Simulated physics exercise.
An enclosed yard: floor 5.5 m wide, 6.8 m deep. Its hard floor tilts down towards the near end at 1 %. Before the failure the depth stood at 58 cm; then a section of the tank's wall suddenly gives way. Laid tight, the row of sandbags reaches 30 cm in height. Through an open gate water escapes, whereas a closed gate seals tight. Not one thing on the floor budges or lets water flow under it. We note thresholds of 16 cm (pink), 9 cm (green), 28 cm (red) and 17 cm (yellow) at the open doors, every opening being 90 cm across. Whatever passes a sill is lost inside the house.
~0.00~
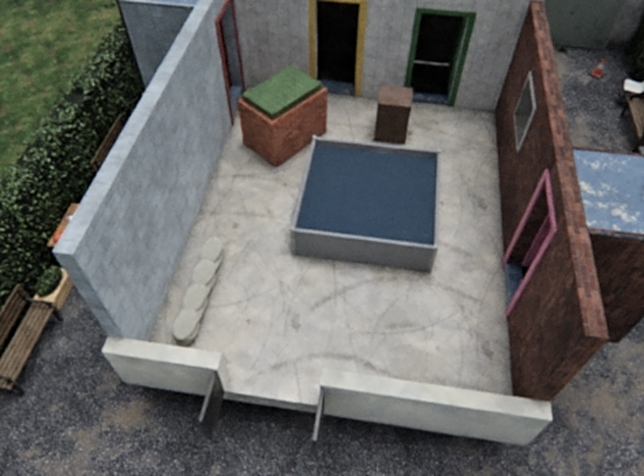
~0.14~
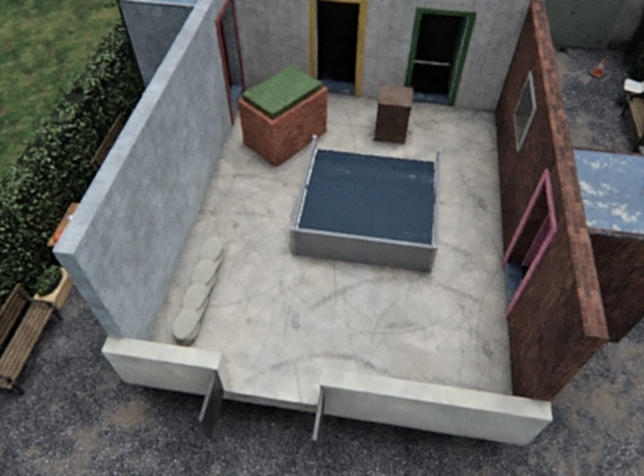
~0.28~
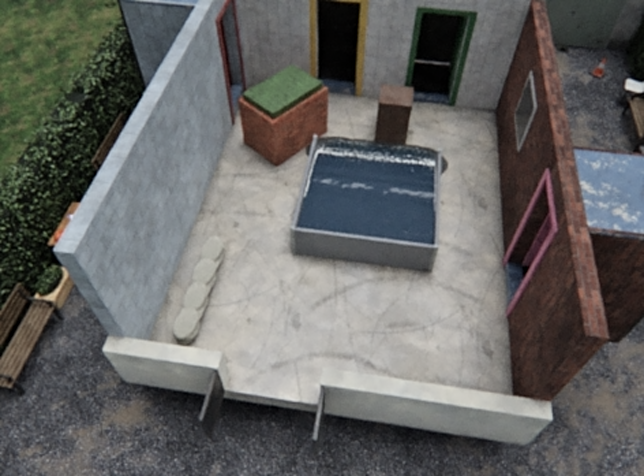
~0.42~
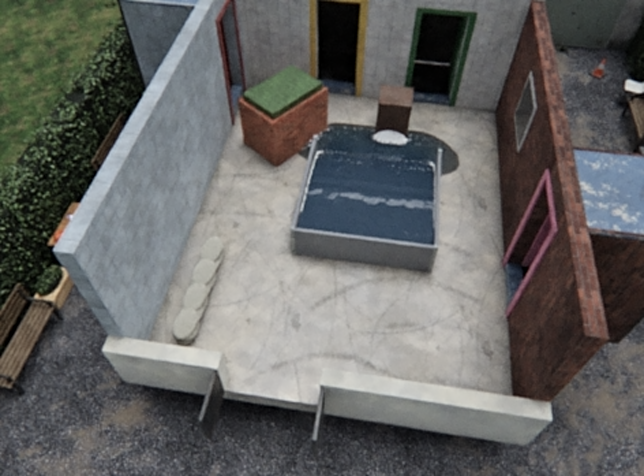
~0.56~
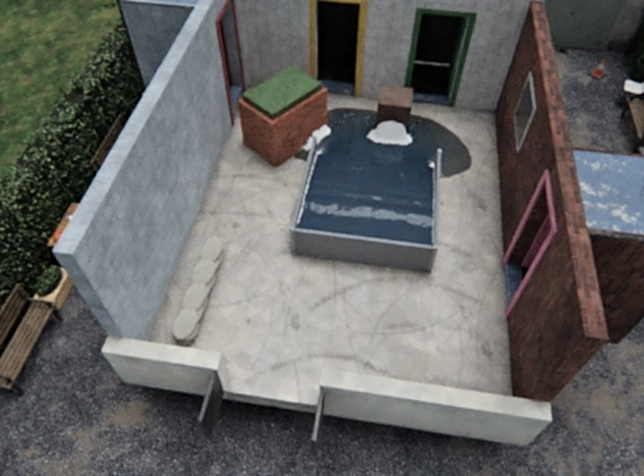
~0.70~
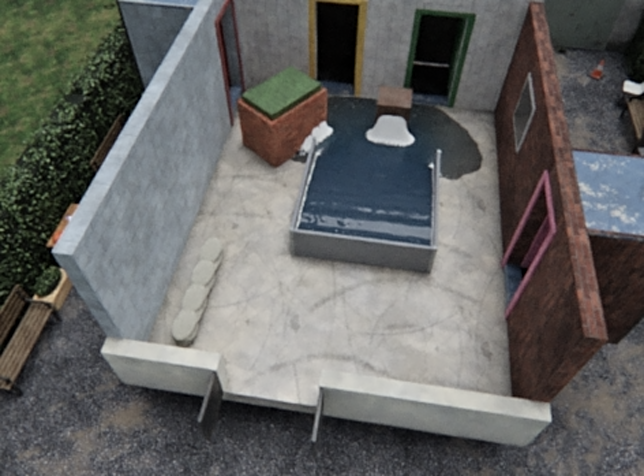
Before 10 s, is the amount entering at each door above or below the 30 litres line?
Pink door below, green door above, red door below, yellow door above.
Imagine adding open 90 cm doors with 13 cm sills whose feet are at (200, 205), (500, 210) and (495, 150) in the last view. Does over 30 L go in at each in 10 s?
The first one doesn't reach it, the second one doesn't reach it, and the third one exceeds it.
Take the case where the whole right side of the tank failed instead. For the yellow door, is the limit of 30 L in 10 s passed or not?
Compared with the limit, yellow is less.
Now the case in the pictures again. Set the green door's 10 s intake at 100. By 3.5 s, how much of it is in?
About 70 per cent.
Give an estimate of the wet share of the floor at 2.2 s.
Some 35 per cent of it.
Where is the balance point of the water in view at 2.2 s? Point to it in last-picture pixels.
The water's centre sits at about (374, 165).
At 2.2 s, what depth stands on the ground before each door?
Depths: Pink door 0 cm, green door 17 cm, red door 13 cm, yellow door 30 cm.
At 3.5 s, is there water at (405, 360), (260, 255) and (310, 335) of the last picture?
Untouched, submerged, untouched.
After 1.4 s water covers 25 % of the floor and is deepest (39 cm) near (383, 150); pink door not reached, green door 15 cm at the sill, 35 L in, red door not reached, yellow door 29 cm at the sill, 18 L in.
After 2.2 s water covers 35 % of the floor and is deepest (38 cm) near (455, 112); pink door not reached, green door 17 cm at the sill, 82 L in, red door 13 cm at the sill, 0 L in, yellow door 30 cm at the sill, 69 L in.
After 3.5 s water covers 55 % of the floor and is deepest (26 cm) near (437, 144); pink door not reached, green door 19 cm at the sill, 135 L in, red door 18 cm at the sill, 0 L in, yellow door 19 cm at the sill, 115 L in.
After 6.0 s water covers 85 % of the floor and is deepest (21 cm) near (503, 418); pink door 5 cm at the sill, 0 L in, green door 10 cm at the sill, 188 L in, red door 11 cm at the sill, 0 L in, yellow door 10 cm at the sill, 119 L in.
After 10.0 s water covers 95 % of the floor and is deepest (12 cm) near (186, 369); pink door 5 cm at the sill, 0 L in, green door 6 cm at the sill, 189 L in, red door 9 cm at the sill, 0 L in, yellow door 8 cm at the sill, 119 L in.
